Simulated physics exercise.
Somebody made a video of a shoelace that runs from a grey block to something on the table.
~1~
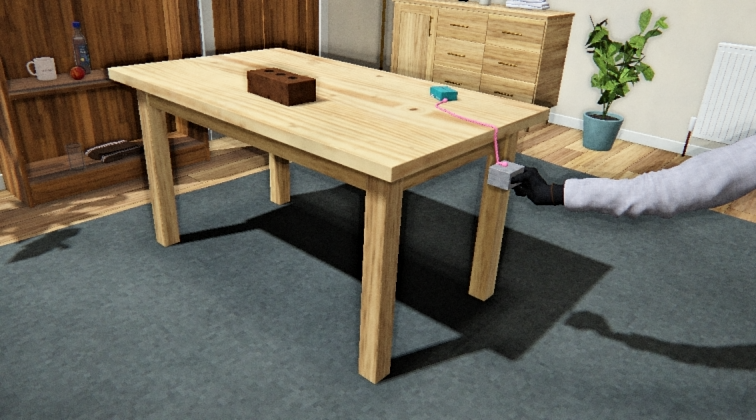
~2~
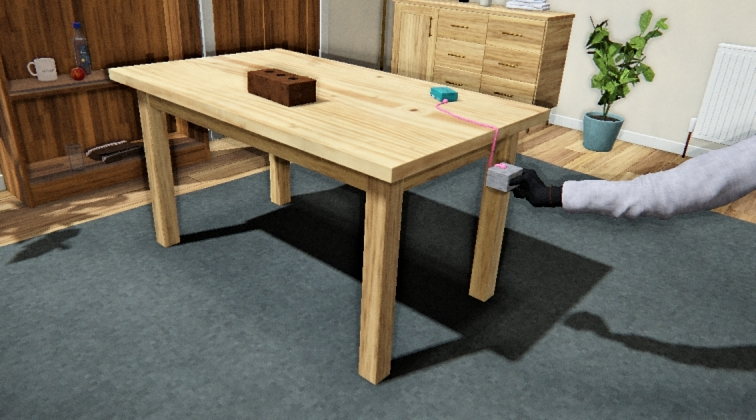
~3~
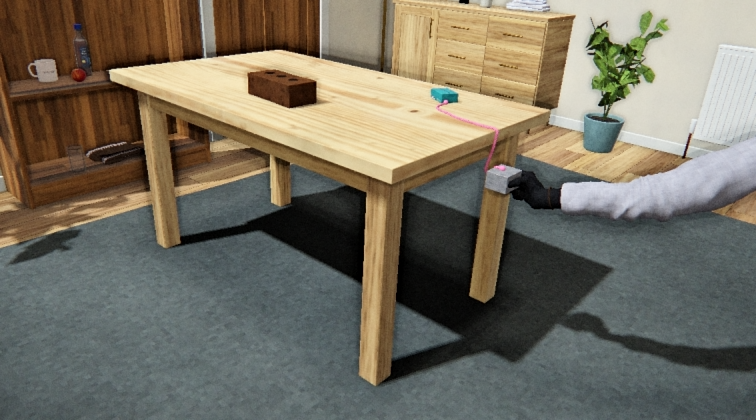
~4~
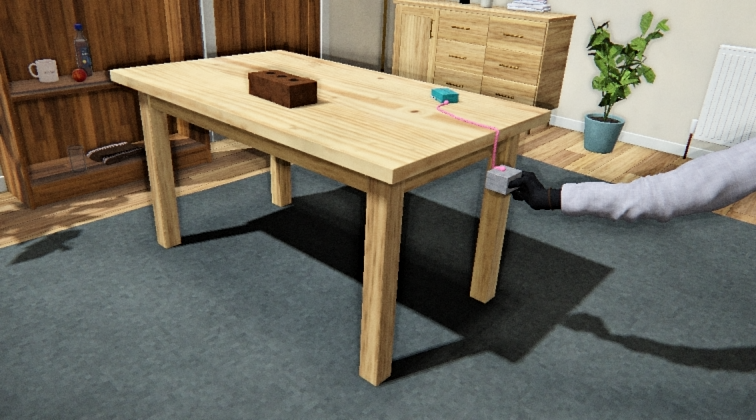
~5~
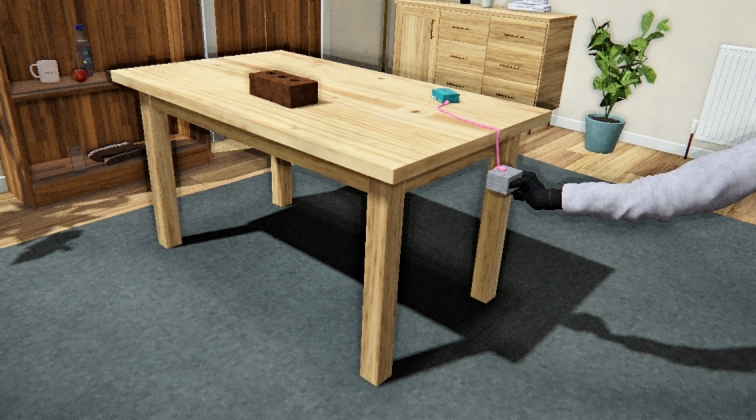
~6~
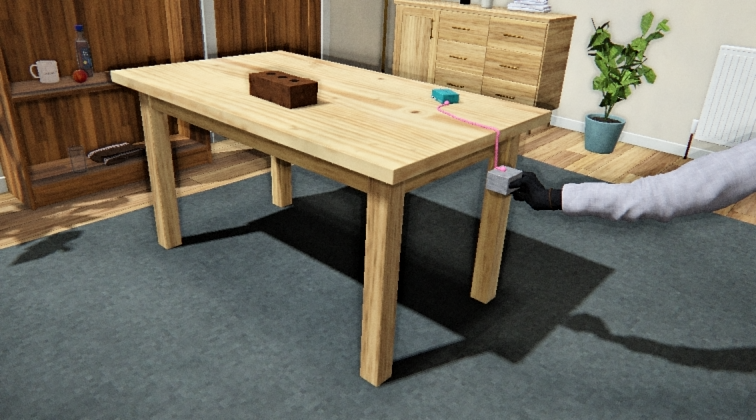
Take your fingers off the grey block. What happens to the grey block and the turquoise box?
So the grey block goes right down while the turquoise box tips over the side.
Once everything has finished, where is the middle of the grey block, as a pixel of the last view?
Its middle is at (476, 303).
Then, 0.50 s on from there, block off the ground near (481, 283); brick in place; box over the edge.
Then, 0.86 s on from there, block on the floor near (482, 303); brick in place; box down on the floor.
In the end, block on the floor near (476, 303); brick in place; box down on the floor. The grey block drops all the way and the turquoise box is dragged off.
